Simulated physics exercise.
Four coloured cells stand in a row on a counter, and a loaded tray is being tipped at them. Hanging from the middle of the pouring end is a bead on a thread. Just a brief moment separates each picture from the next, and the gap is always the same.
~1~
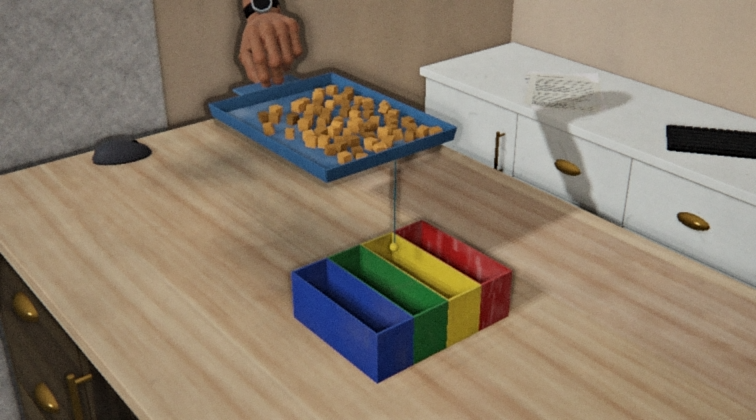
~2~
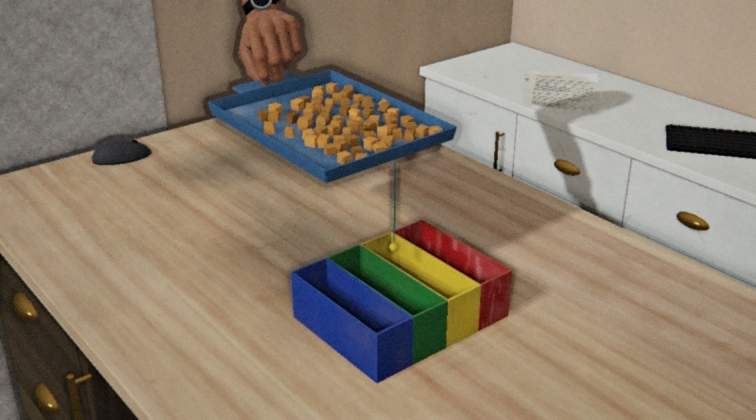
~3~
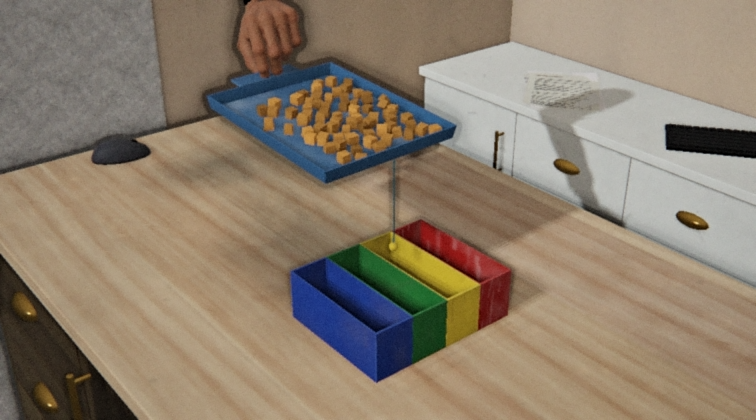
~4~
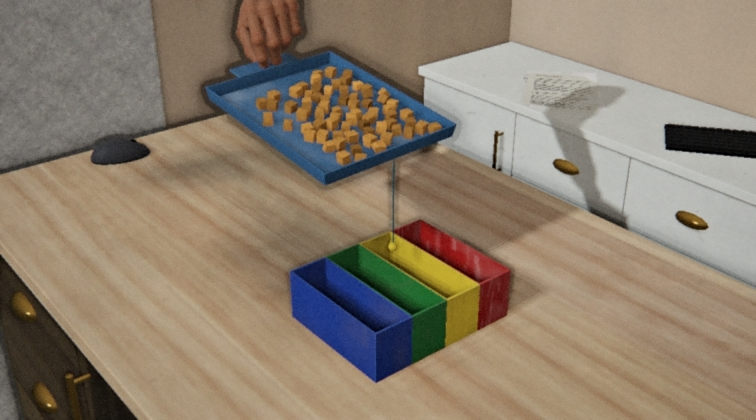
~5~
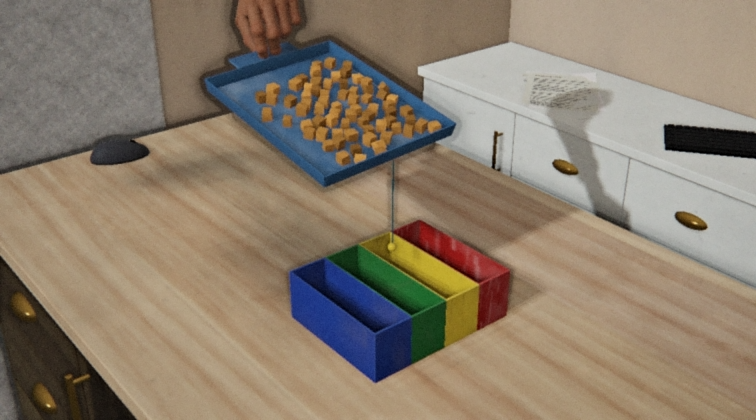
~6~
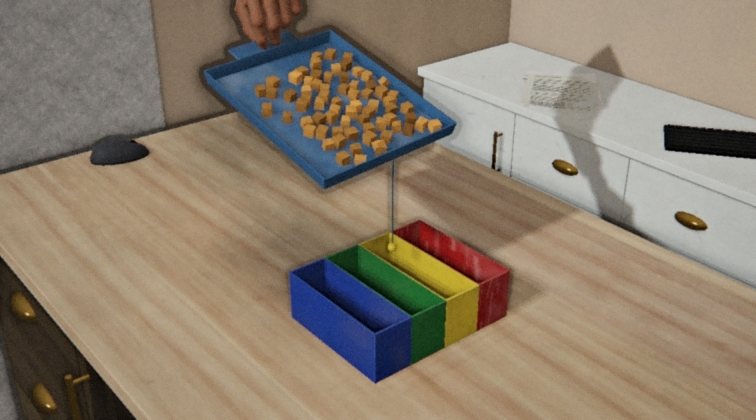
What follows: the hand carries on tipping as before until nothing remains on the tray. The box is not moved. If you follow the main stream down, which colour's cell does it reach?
It reaches the blue cell.
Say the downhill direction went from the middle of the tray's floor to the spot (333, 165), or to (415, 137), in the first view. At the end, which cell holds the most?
The blue cell, then the red one.
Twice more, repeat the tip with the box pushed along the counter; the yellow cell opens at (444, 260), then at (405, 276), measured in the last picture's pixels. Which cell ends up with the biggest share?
The cell in blue, then the green cell.
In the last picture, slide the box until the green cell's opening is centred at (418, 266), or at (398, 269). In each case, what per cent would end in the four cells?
40 % for the first, 60 % for the second.
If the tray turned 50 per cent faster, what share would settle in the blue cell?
Roughly 30 percent.
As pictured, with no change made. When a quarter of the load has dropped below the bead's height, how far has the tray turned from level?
Roughly 110 degrees of turn.
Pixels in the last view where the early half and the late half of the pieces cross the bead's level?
Earlier portion about (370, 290); later portion about (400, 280).
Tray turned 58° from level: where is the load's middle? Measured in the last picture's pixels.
Somewhere about pixel (367, 127).
Soon, tray tipped steeply; all on the tray.
A while on, tray tipped right over; all on the tray.
Towards the end, tray tipped past a quarter turn; about half in the blue cell; about a quarter in the green cell; a small part in the yellow cell; a stray few in the red cell; about a quarter falling or outside the box.
Finally, tray tipped past a quarter turn; about half in the blue cell; about a quarter in the green cell; a small part in the yellow cell; a stray few in the red cell; about a quarter outside the box.
